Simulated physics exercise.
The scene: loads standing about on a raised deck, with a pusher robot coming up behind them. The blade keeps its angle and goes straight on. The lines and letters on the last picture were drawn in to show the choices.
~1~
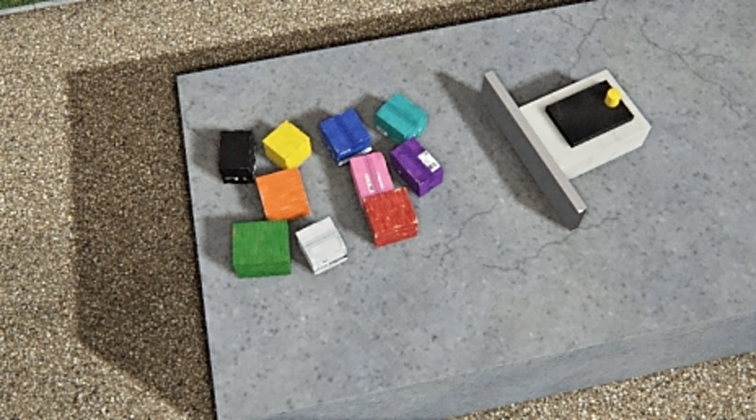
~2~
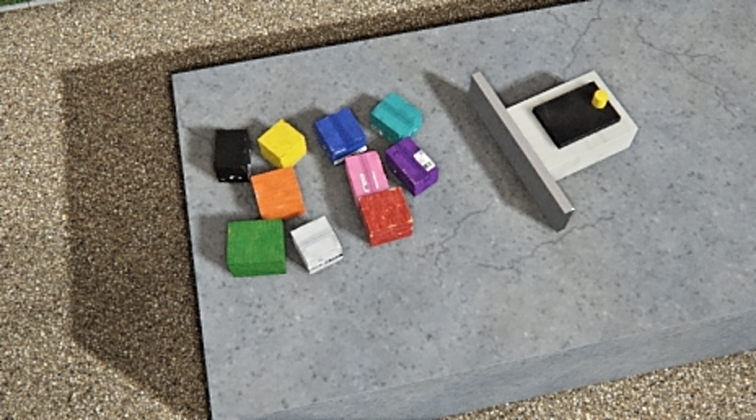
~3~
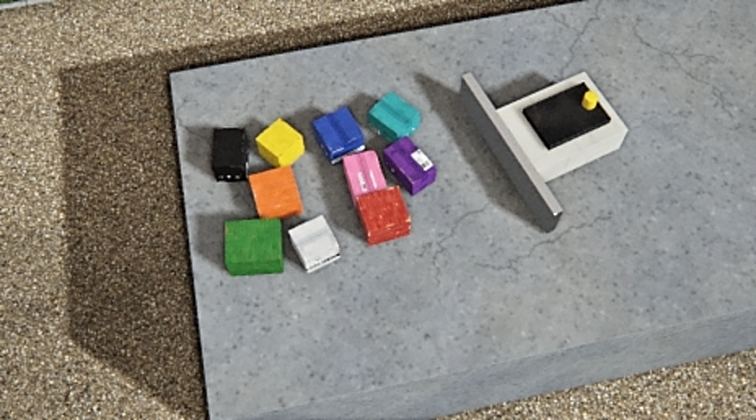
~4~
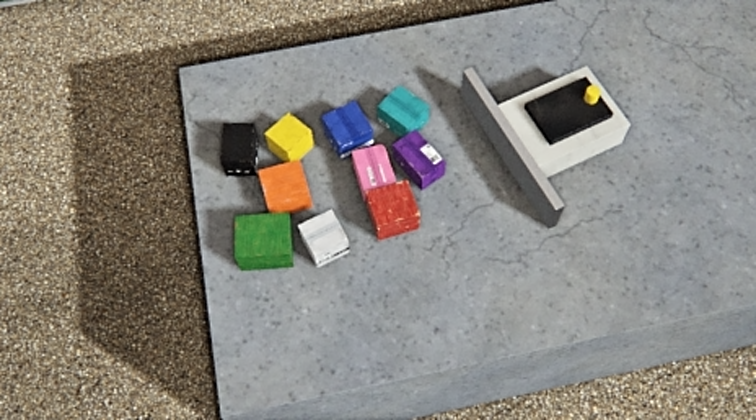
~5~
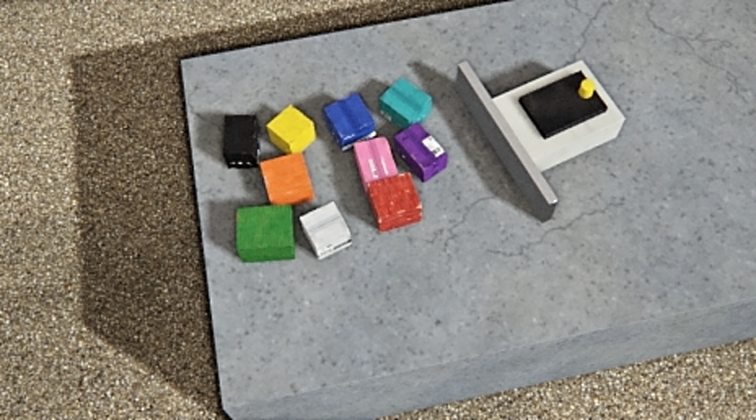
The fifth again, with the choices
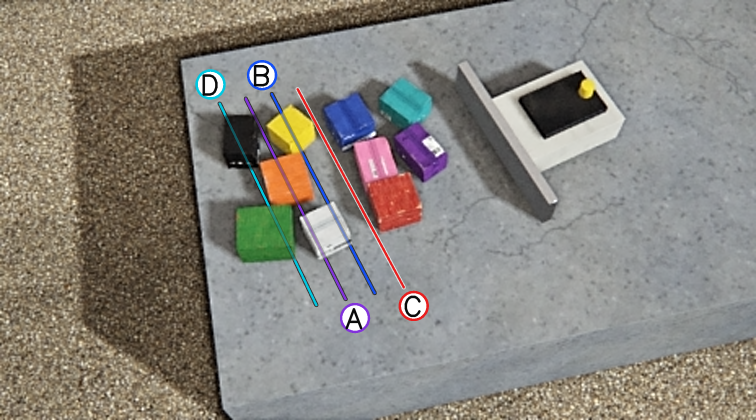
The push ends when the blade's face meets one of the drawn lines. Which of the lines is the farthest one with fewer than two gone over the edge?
As far as mark B.
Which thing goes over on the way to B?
The black box goes over.
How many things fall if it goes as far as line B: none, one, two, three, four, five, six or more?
By then, one.
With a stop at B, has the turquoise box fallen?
No.
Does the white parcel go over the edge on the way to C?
No.
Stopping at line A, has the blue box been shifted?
By then, yes.
On the copy, A at (292, 193); B at (320, 188); C at (347, 182); D at (265, 198).
On B. First, robot (492, 119); turquoise box (384, 109); purple box (413, 154).
Then, robot (425, 131); black box (217, 149); yellow crate (249, 140).
Finally, robot (376, 141); black box over the edge; yellow crate (202, 150); one fallen.
By contrast, A drops two; C is within the limit but short; D drops five.
